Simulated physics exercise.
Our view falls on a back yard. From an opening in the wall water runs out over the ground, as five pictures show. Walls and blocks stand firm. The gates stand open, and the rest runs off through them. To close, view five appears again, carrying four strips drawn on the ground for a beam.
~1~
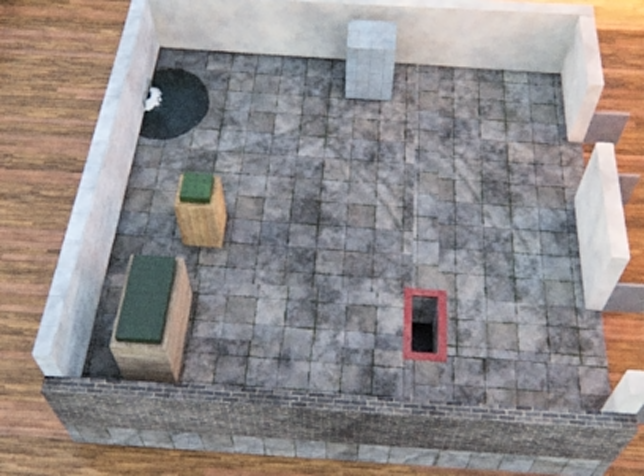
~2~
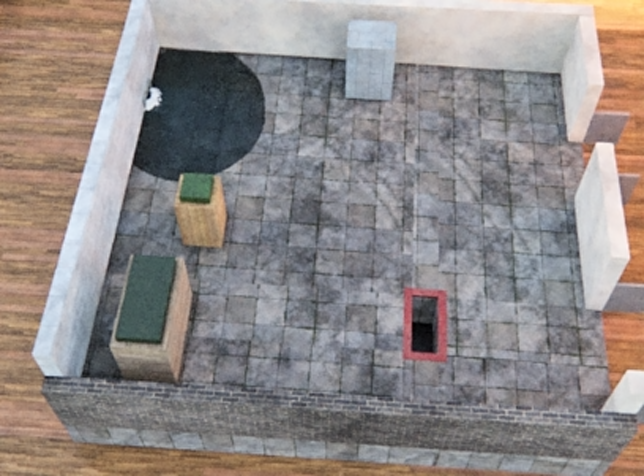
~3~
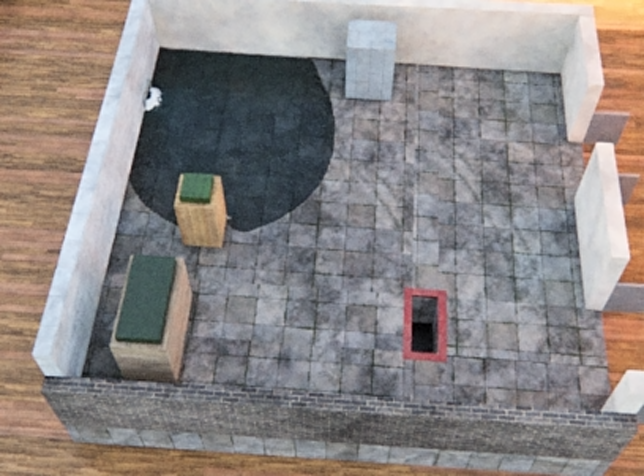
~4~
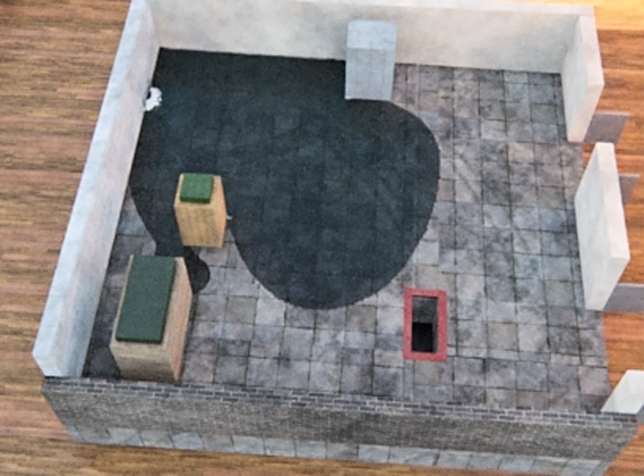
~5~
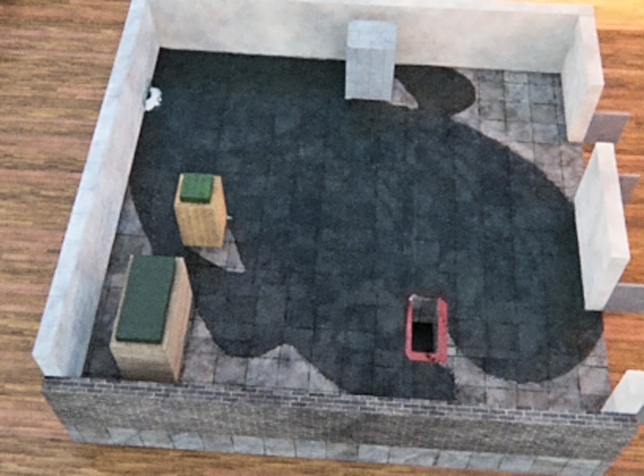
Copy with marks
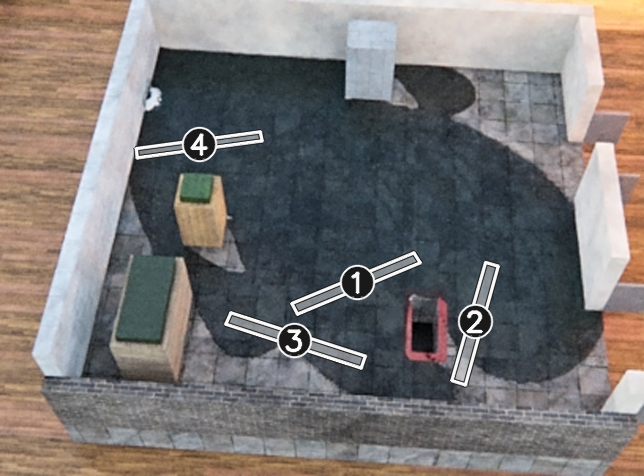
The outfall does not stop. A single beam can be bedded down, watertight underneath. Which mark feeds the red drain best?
Use position 2.
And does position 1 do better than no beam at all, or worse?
Worse.
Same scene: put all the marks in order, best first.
2, 3, 4, 1.
On the marked copy, 1 from (294, 308) to (417, 257); 2 from (458, 382) to (491, 264); 3 from (228, 318) to (363, 362); 4 from (136, 153) to (261, 136).
With 1, next to none of the stream goes into the red drain, about 100 % out by the gates.
With 2, about 37 % of the stream goes into the red drain, about 63 % out by the gates.
With 3, about 27 % of the stream goes into the red drain, about 73 % out by the gates.
With 4, about 6 % of the stream goes into the red drain, about 94 % out by the gates.
